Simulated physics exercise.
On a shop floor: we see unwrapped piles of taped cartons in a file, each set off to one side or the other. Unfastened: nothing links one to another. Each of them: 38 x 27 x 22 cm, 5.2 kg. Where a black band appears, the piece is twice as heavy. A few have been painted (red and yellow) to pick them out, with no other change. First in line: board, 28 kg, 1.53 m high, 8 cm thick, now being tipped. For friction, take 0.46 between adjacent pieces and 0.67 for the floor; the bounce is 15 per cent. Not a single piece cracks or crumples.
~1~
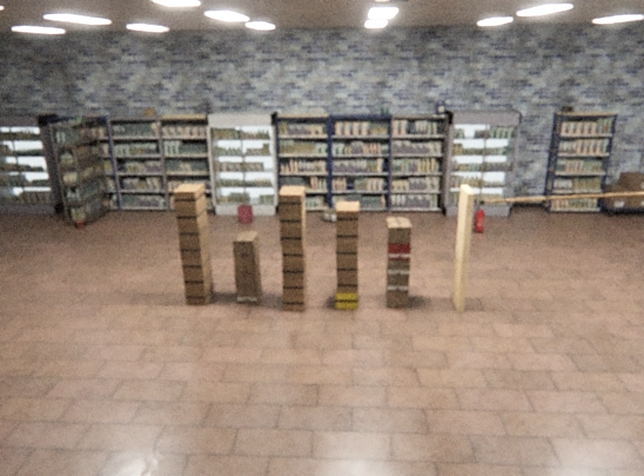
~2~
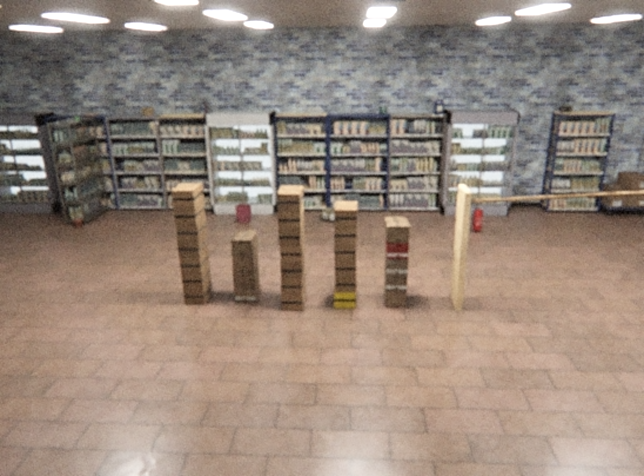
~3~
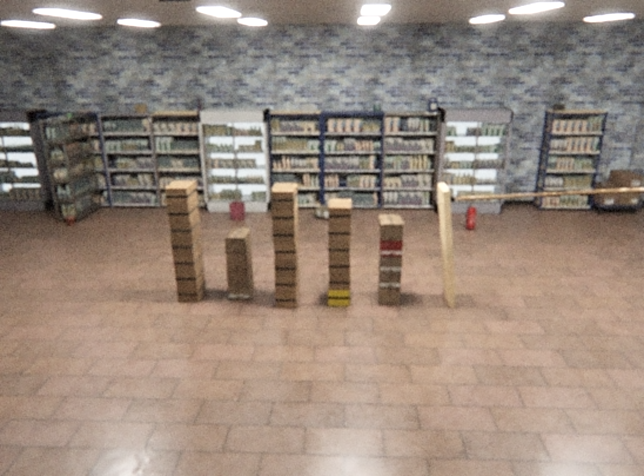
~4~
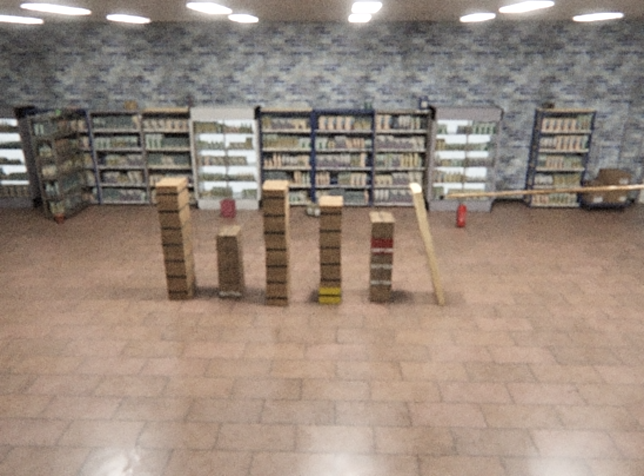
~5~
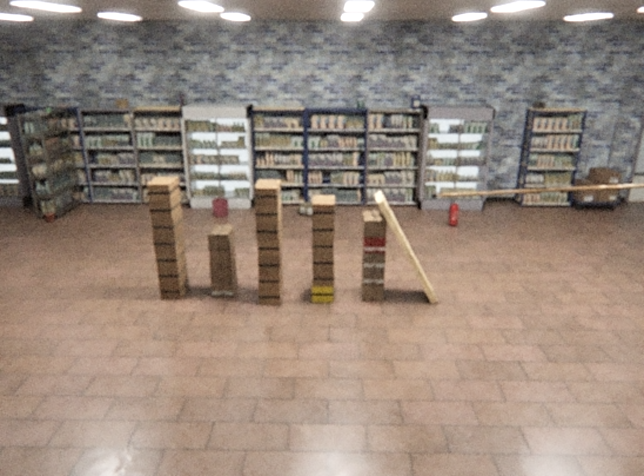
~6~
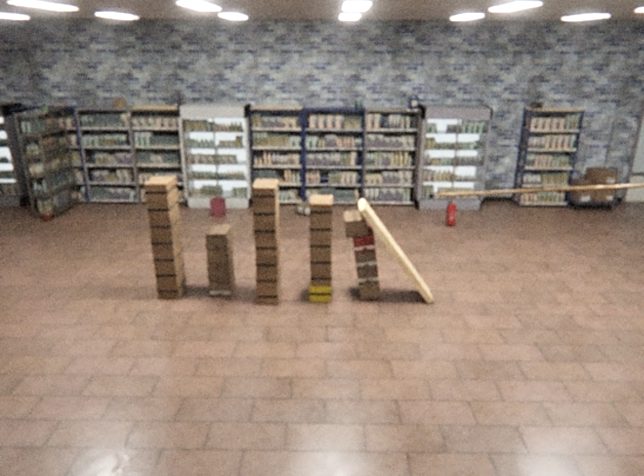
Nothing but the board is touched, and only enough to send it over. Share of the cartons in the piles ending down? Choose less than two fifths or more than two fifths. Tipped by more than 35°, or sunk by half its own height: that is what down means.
It works out to upwards of two fifths of the lot.
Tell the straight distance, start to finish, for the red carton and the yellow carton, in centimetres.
For red it's 100 cm, and for yellow it's 10 cm.
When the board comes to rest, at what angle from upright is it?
The board settles some 70 degrees away from upright.
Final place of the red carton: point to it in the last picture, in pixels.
In the final image its middle is around (303, 266).
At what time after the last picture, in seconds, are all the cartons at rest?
That is at about 4.0 s.
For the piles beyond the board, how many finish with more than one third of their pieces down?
Counted up, you get 5.
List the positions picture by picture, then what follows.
In the first picture (each place is the centre of the face we see best; the camera pans a little), pole end (483, 203) 12 cm short, board 0° from upright; red carton (400, 252); yellow carton (346, 301); the others all in place.
The second picture shows pole end 6 mm in, board 0° from upright; red carton (398, 251).
The third picture shows pole end (453, 200) 13 cm in, board 7° from upright; red carton (392, 249); the others all in place.
The fourth picture shows pole end (442, 197) 15 cm in, stopped, board 15° from upright; red carton (383, 247); the others all in place.
The fifth picture shows pole end (434, 196) 15 cm in, stopped, board 29° from upright; red carton (375, 246); the others all in place.
The sixth picture shows pole end (432, 196) 15 cm in, stopped, board 36° from upright; red carton (364, 244) tilted 8°; yellow carton (320, 294); steepest lean 8°, the carton at (366, 261); 5 have shifted.
Then, 0.89 s later than the last frame, board 54° from upright; 4 of the 29 cartons down; red carton tilted 38°, 9 cm lower; yellow carton tilted 19°.
Then, 1.57 s later than the last frame, board 68° from upright; 12 of the 29 cartons down; yellow carton tilted 47°; red carton tilted 46°, 30 cm lower.
Then, 2.17 s later than the last frame, board 68° from upright; 20 of the 29 cartons down; yellow carton tilted 49°; red carton tilted 48°, 37 cm lower.
Then, 2.73 s later than the last frame, board 68° from upright; 28 of the 29 cartons down; yellow carton tilted 49°; red carton tilted 46°, 37 cm lower.
When it is over, board 68° from upright; 28 of the 29 cartons down; yellow carton tilted 49°; red carton tilted 46°, 37 cm lower. That is 97 per cent. In pixels of the last frame, middles, yellow carton near (310, 283), red carton near (303, 266).
